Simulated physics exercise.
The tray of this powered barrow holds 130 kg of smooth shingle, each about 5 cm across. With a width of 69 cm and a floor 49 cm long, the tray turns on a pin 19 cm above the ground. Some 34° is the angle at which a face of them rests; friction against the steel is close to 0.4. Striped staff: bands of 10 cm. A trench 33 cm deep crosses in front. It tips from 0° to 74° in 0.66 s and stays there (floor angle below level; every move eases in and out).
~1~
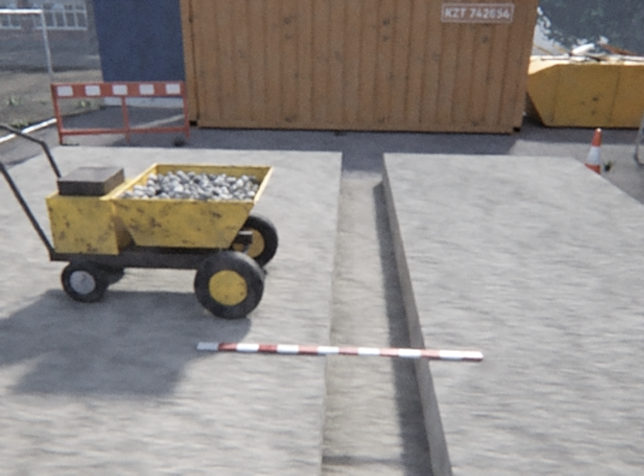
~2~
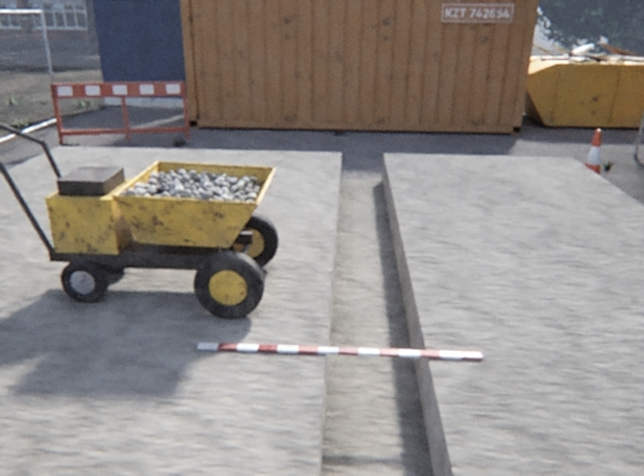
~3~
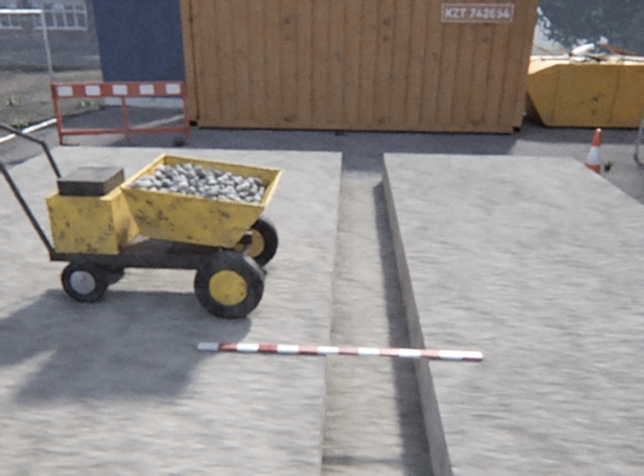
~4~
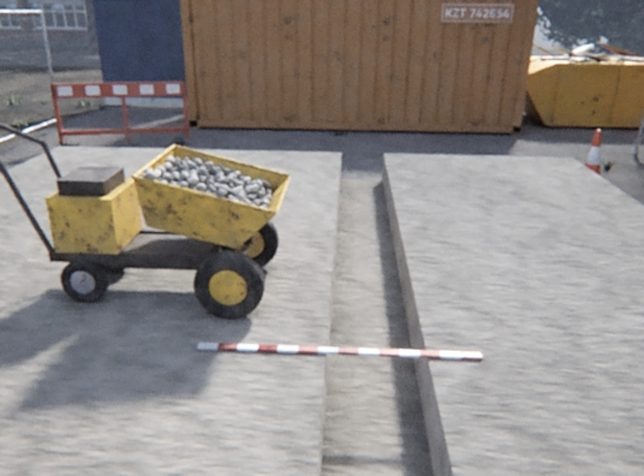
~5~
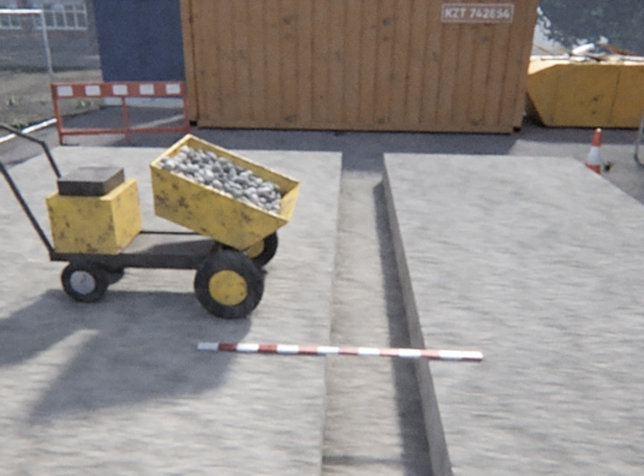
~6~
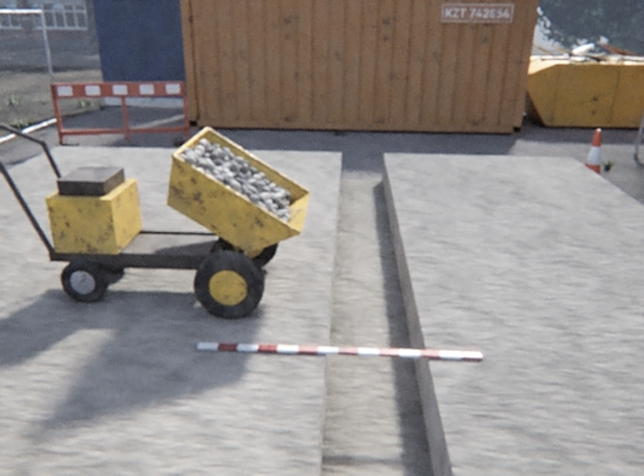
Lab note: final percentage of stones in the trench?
Approx. 100 %.
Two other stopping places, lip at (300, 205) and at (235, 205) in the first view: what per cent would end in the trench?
The first gives about 70 percent and the second about 95 percent.
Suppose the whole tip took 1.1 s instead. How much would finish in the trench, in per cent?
Probably about 100 in a hundred.
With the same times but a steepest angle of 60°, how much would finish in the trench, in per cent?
In that case around 70 percent.
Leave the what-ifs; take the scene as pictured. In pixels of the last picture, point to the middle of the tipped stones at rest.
The tipped stones centre close to (375, 334).
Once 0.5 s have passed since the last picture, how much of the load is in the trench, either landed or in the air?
I'd say near 40 per cent at that time.
Then, 0.2 s after the last picture the floor is at 63°, 100 % in the tray; the foremost stones are at (321, 252).
Then, 0.5 s after the last picture the floor is at 74°, 59 % in the tray, 41 % in the trench; the foremost stones are at (396, 321).
Then, 0.8 s after the last picture the floor is at 74°, 17 % in the tray, 83 % in the trench; the foremost stones are at (408, 329).
Then, 2.8 s after the last picture the floor is at 74°, 0 % in the tray, 100 % in the trench; the foremost stones are at (410, 345).
